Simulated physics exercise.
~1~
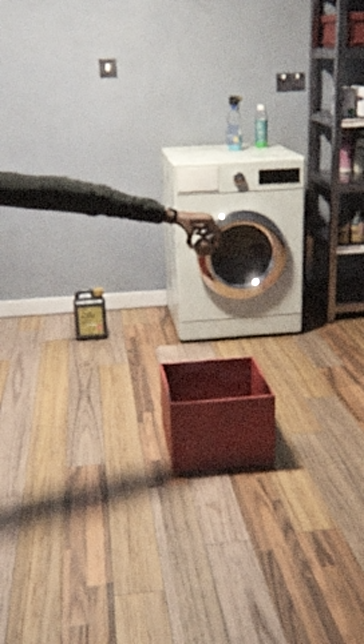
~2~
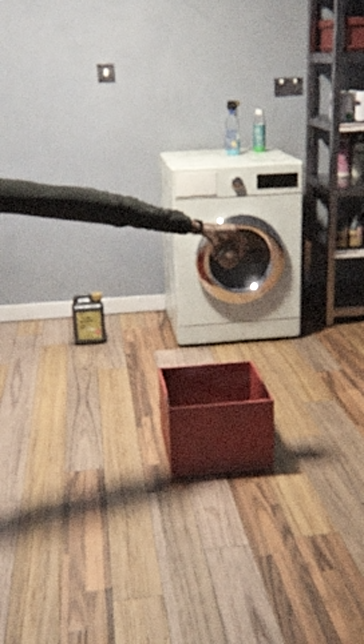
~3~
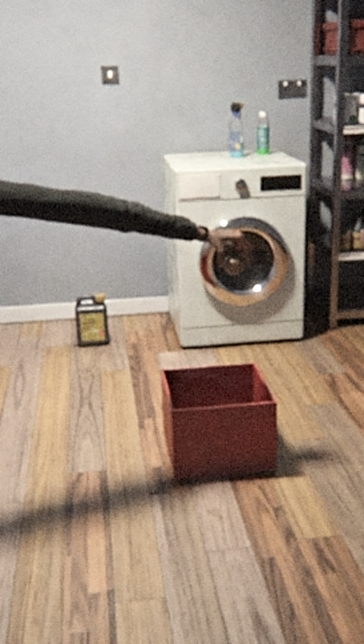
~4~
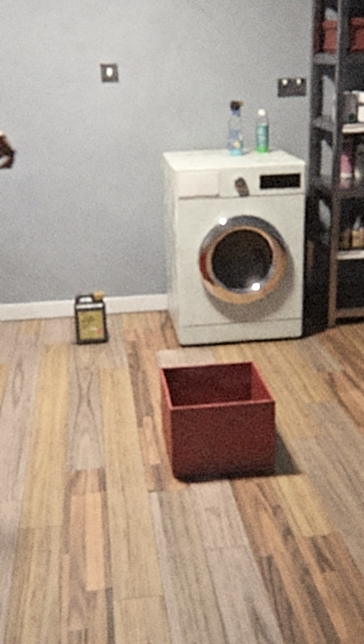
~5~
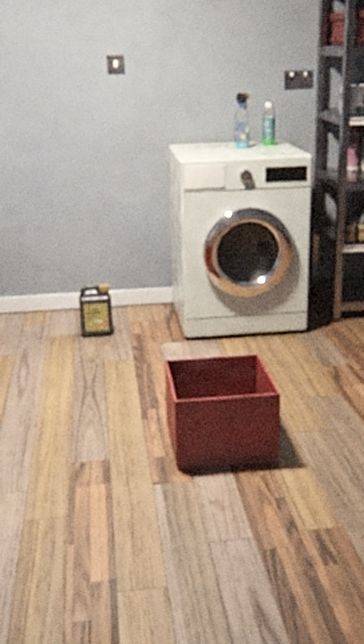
A dark-sleeved arm reaches in from the left of a grey-walled laundry room, seen from the front by a slightly swaying camera, its hand holding a small brown onion above an open red crate. The crate sits on the wooden floor, with a white washing machine topped by two bottles behind it, a dark container to the left and dark shelves at the right. The hand moves right and dips slightly, then lets go and draws back left. The onion drops into the crate and ends out of sight inside, while the crate stays still.
